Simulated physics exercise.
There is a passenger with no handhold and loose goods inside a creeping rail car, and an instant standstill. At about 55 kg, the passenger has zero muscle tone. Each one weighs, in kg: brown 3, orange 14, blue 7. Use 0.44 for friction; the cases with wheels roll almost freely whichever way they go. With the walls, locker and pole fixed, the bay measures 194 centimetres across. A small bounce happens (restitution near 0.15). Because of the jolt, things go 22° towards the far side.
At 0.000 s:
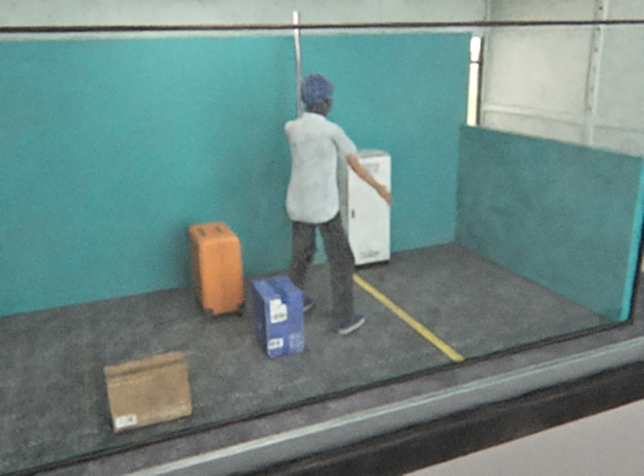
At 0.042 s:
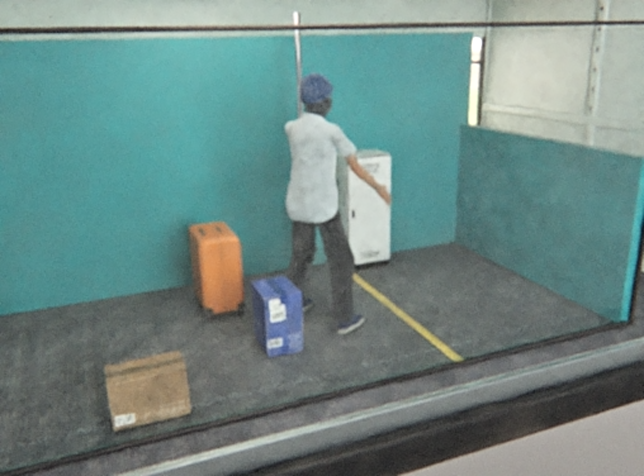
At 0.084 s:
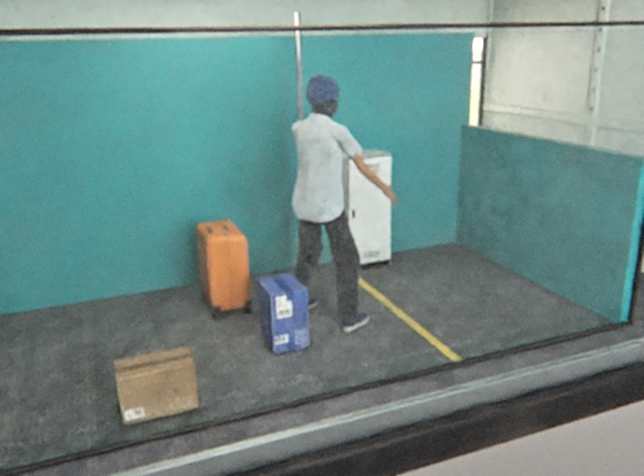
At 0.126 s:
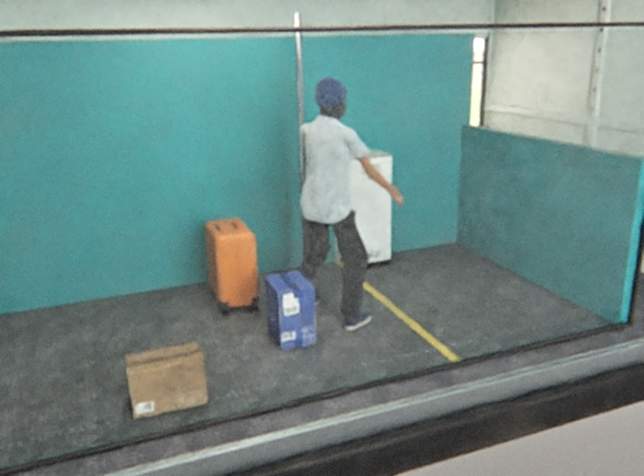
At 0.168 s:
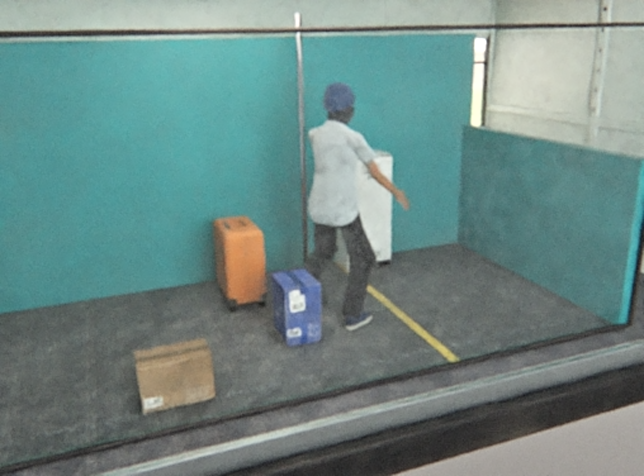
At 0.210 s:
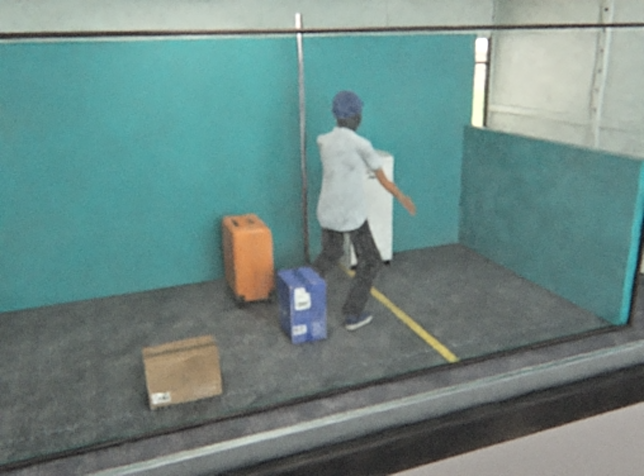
A person in a blue cap, one arm held out, shifted steadily to the right across a teal-walled bay, while the orange suitcase, blue box and brown carton slid slightly the same way.
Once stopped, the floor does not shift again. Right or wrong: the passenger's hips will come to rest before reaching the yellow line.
Wrong.
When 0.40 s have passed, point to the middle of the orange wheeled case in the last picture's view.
Somewhere around pixel (279, 250) of the last picture.
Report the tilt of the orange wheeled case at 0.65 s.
Tilt: Approx. 0°.
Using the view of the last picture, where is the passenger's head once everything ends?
It comes to rest near pixel (455, 265).
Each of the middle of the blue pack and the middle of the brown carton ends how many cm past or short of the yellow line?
So the blue pack stops 60 cm short, while the brown carton stops 150 cm short.
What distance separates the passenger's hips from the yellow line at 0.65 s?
About 10 cm past it.
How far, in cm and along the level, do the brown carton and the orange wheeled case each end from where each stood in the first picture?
Movement - brown carton 35, orange wheeled case 60.
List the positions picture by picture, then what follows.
In the first picture, passenger's hips (313, 201), blue pack (278, 316), yellow line (452, 354).
In the second picture, passenger's hips (313, 201), blue pack (277, 316).
In the third picture, passenger's hips (319, 200), blue pack (283, 313).
In the fourth picture, passenger's hips (327, 201), blue pack (290, 310).
In the fifth picture, passenger's hips (334, 204), blue pack (296, 307).
In the sixth picture, passenger's hips (342, 209), blue pack (302, 304), yellow line (447, 354). Everything loose set off at about 1.7 m/s.
After 0.40 s the passenger's hips are 5 cm short of the yellow line, near (374, 249) in the last picture's view; the blue pack 62 cm short of the yellow line, tilted 0°.
After 0.65 s the passenger's hips are 8 cm past the yellow line, near (396, 250) in the last picture's view; the blue pack 61 cm short of the yellow line, tilted 0°.
After 1.05 s the passenger's hips are 38 cm past the yellow line, near (430, 254) in the last picture's view.
At rest, 2.3 s, brown carton stops short of the yellow line; orange wheeled case stops short of the yellow line; blue pack stops short of the yellow line; passenger's hips cross the yellow line; passenger's head crosses the yellow line.
